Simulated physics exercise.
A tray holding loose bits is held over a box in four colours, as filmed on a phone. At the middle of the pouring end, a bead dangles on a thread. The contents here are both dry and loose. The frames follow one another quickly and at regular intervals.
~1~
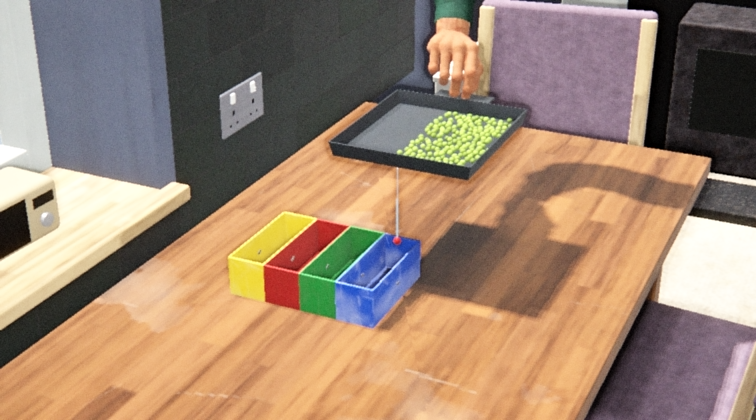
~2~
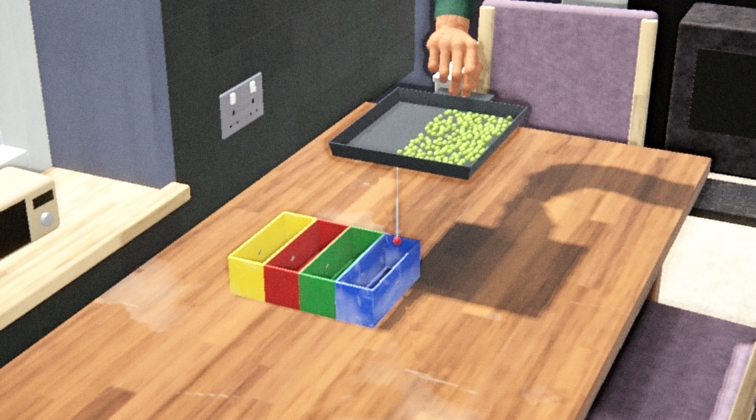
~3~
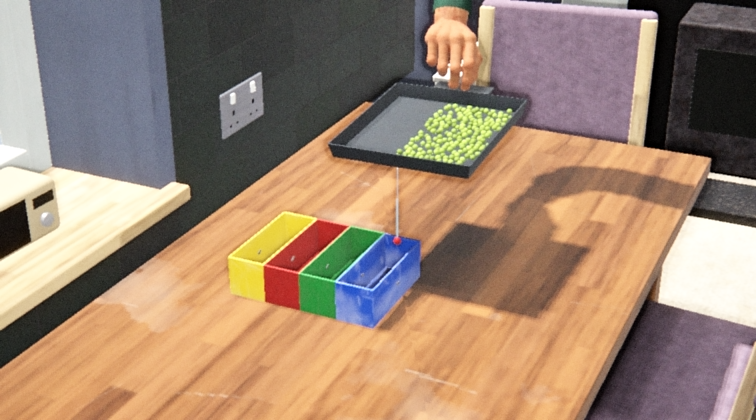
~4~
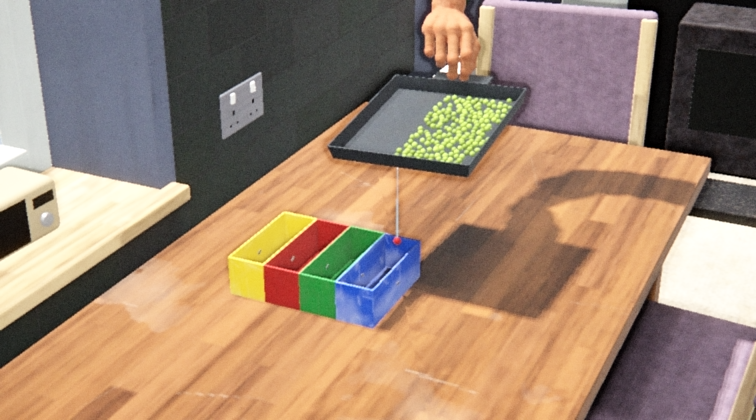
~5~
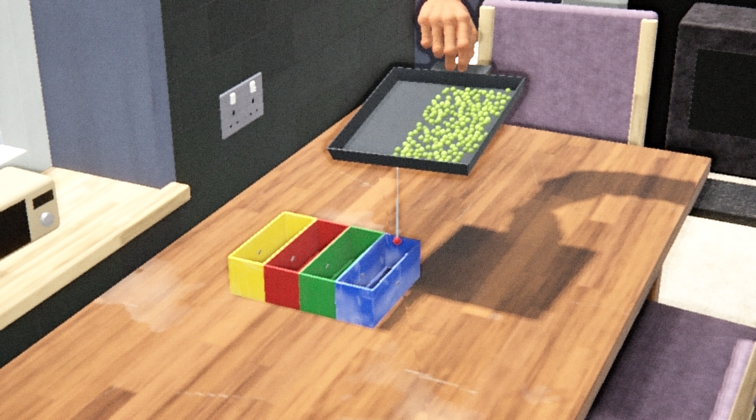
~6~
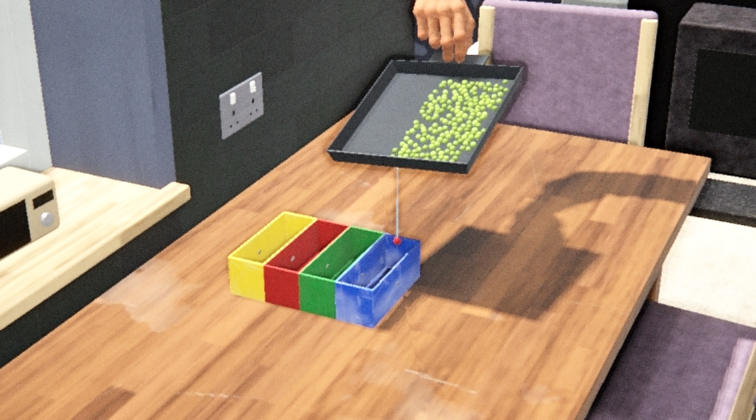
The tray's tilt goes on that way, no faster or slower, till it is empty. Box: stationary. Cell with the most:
Green.
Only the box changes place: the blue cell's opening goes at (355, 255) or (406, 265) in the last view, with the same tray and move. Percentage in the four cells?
First 90 %, then 100 %.
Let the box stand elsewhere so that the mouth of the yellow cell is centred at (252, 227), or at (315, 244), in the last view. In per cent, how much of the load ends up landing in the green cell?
Roughly 40 per cent, and 20 per cent.
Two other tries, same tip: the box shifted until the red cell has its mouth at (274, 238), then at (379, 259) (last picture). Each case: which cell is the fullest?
It would be the cell in blue the first time and the yellow cell the second time.
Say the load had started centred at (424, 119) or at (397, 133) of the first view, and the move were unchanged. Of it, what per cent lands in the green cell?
In order, about 50 and 50 in a hundred.
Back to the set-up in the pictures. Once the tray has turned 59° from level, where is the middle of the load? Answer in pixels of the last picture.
The middle of the pieces lands at roughly (379, 157).
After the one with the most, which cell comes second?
I'd say the red cell.
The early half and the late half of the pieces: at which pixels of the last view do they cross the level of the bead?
Around (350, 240) first; around (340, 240) second.
Soon after the last picture, tray tipped steeply; nearly all on the tray; a stray few in the red cell; a stray few in the yellow cell; a stray few falling or outside the box.
A little later, tray tipped right over; about two thirds on the tray; a small part in the red cell; a stray few in the green cell; a stray few in the blue cell; a stray few in the yellow cell; about a quarter falling or outside the box.
Later still, tray tipped past a quarter turn; about half in the green cell; about a quarter in the red cell; about a quarter in the blue cell; a stray few in the yellow cell; a stray few falling or outside the box.
At rest, tray tipped past a quarter turn; about half in the green cell; about a quarter in the red cell; about a quarter in the blue cell; a stray few in the yellow cell; a stray few outside the box.
